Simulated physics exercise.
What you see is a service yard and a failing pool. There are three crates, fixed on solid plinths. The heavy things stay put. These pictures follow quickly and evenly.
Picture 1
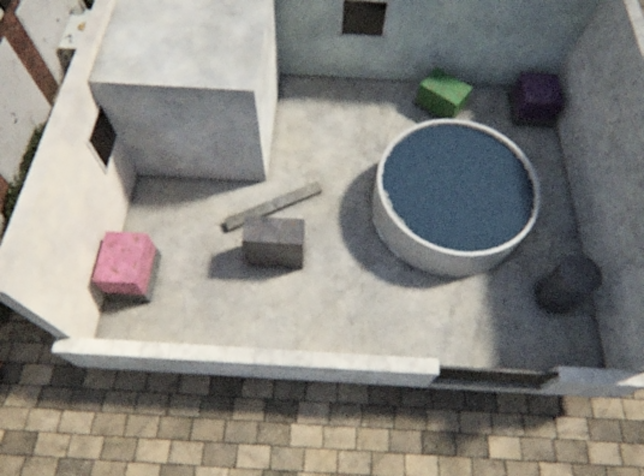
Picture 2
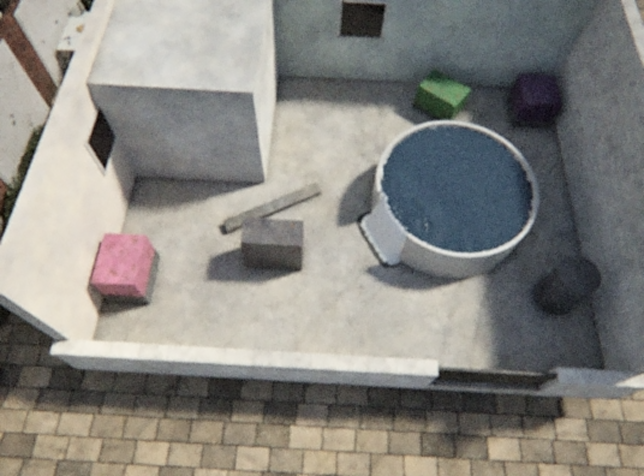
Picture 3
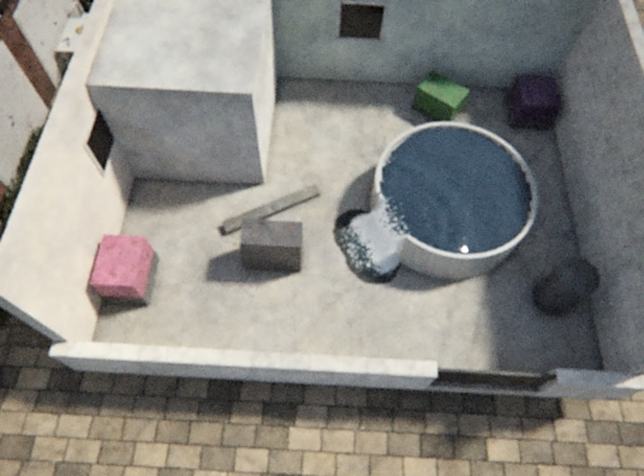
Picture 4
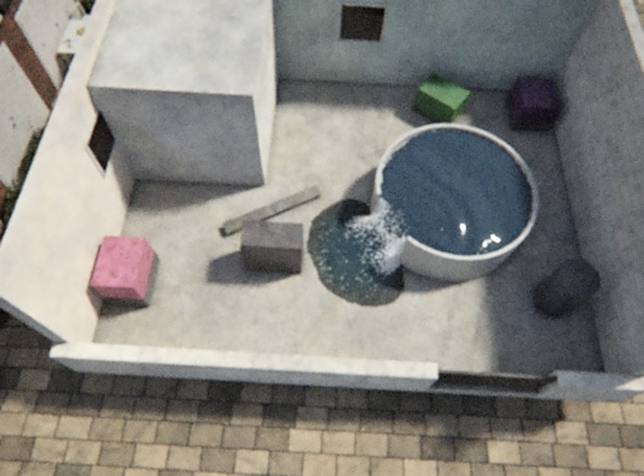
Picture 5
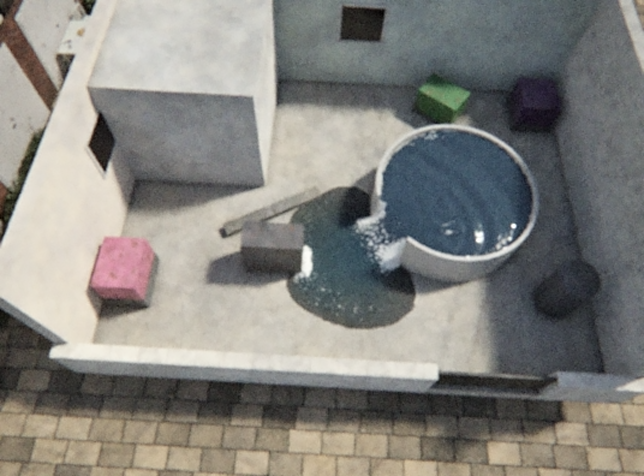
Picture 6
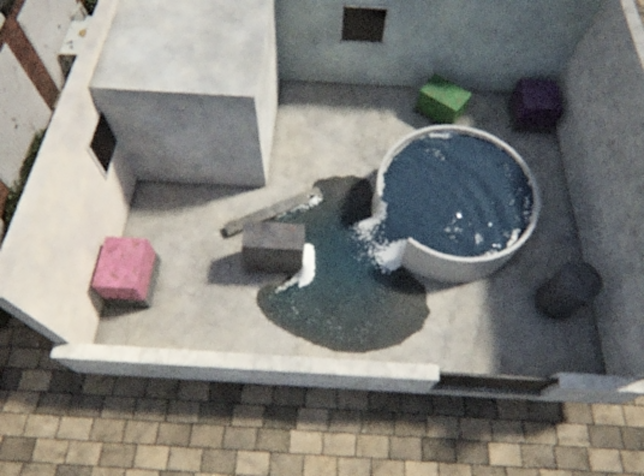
Water bursts through the lower left side of a round white pool in a walled concrete yard, seen from high above by a still camera. A pink crate sits at left, a grey block and plank near the middle, green and purple crates at the back right, and a dark rounded object at right. The water foams out, spreads leftward and forward across the floor, and splashes against the block and plank.
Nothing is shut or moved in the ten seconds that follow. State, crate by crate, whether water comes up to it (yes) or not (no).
Purple crate - no; green crate - yes; pink crate - yes.
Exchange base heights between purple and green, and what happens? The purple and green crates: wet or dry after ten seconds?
In that case the purple one is left dry and the green one is left dry.
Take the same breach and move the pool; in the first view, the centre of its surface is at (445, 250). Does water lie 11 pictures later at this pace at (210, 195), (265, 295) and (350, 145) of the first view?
Untouched, submerged, untouched.
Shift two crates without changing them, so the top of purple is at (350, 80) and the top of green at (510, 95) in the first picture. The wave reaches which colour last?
That's the green crate.
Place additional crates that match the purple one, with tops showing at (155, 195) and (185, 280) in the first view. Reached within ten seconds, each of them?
Result, in sequence: Is inundated, is inundated.
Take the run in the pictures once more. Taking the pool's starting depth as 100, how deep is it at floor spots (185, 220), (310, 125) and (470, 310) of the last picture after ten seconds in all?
Depths of roughly 12, 2 and 6 per cent.
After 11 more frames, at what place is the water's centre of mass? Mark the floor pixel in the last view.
Roughly (386, 241).
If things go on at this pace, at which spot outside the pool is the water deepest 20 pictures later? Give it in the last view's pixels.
Roughly at (111, 316).
A moment on, water covers 30 % of the floor; the purple crate not reached, the green crate not reached, the pink crate water round its plinth.
Next, water covers 45 % of the floor; the purple crate not reached, the green crate not reached, the pink crate water round its plinth.
Then, water covers 55 % of the floor; the purple crate not reached, the green crate not reached, the pink crate water round its plinth.
Later, water covers 70 % of the floor; the purple crate not reached, the green crate not reached, the pink crate water round its plinth.
In the end, water covers 100 % of the floor; the purple crate stayed above the water, the green crate was topped, the pink crate was topped.
